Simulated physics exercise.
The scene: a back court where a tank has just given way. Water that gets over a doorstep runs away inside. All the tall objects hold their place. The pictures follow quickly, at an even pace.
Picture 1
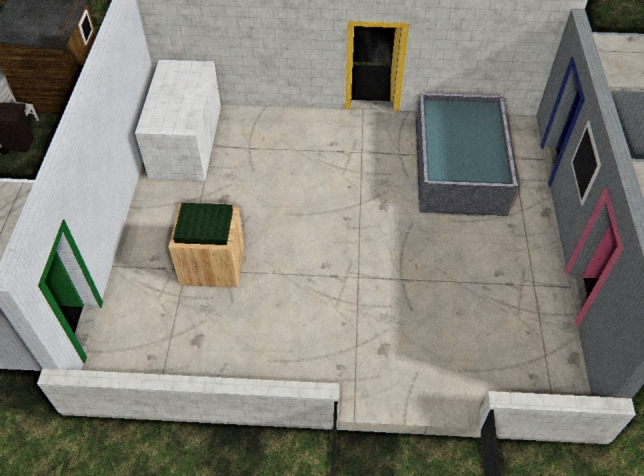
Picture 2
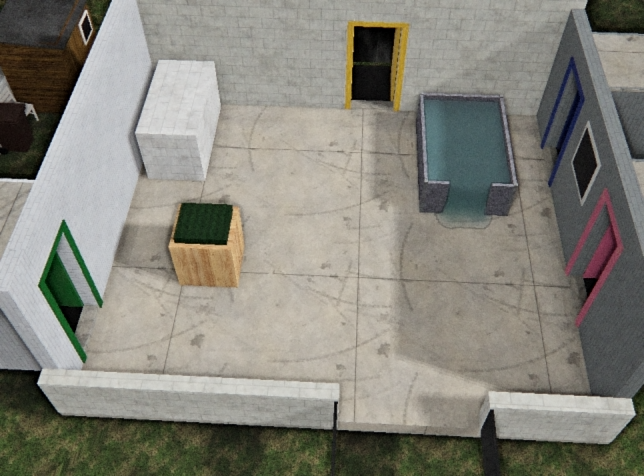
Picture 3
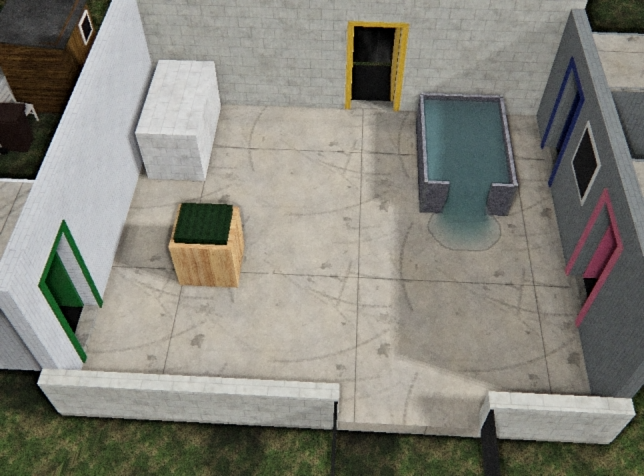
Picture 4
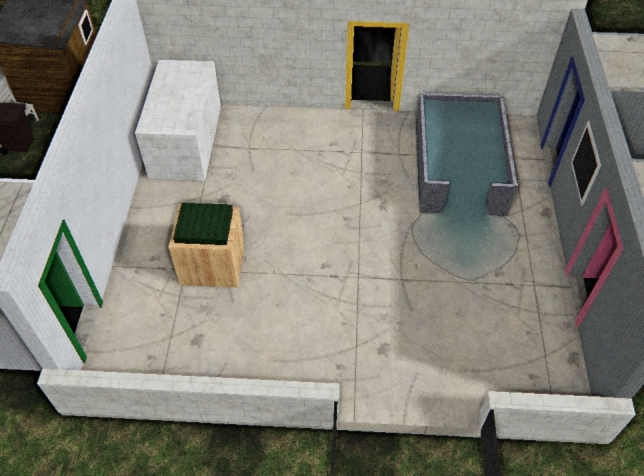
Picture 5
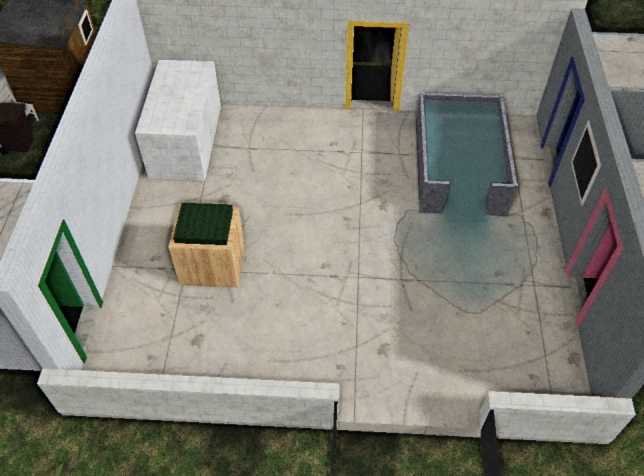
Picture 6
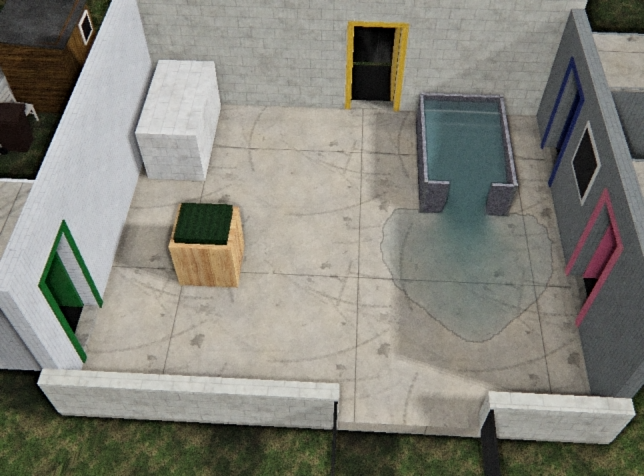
Water pouring from a gap in the front of a stone tank, spreading forward in a widening puddle across a walled concrete court.
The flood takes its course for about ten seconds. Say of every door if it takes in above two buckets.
The blue door admits no more than that; the pink door lets in a lot; the green door admits no more than that; the yellow door admits no more than that.
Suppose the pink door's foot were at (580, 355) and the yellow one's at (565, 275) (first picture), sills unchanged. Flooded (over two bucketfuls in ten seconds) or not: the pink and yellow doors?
My reading: Pink door is over, yellow door lets more in.
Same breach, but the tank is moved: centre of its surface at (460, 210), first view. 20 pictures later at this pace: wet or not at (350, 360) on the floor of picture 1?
Verdict: Awash.
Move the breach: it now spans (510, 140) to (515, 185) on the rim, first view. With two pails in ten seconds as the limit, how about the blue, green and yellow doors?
The blue one lets more in; the green one takes less; the yellow one holds.
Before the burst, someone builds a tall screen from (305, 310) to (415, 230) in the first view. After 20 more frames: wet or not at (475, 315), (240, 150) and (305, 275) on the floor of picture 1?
As listed: Under water, not flooded, free of water.
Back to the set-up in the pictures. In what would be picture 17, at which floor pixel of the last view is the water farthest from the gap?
Roughly at (286, 403).
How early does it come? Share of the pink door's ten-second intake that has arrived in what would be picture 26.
Some 55 per cent.
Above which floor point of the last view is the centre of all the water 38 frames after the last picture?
At about (428, 272).
A moment on, water covers 30 % of the floor; the blue door not reached, the pink door wet at the sill, nothing in, the green door not reached, the yellow door not reached.
Next, water covers 35 % of the floor; the blue door not reached, the pink door over two buckets in, the green door not reached, the yellow door not reached.
Then, water covers 40 % of the floor; the blue door not reached, the pink door over two buckets in, the green door not reached, the yellow door not reached.
Later, water covers 45 % of the floor; the blue door not reached, the pink door over two buckets in, the green door wet at the sill, nothing in, the yellow door not reached.
In the end, water covers 60 % of the floor; the blue door wet at the sill, nothing in, the pink door over two buckets in, the green door wet at the sill, nothing in, the yellow door not reached.
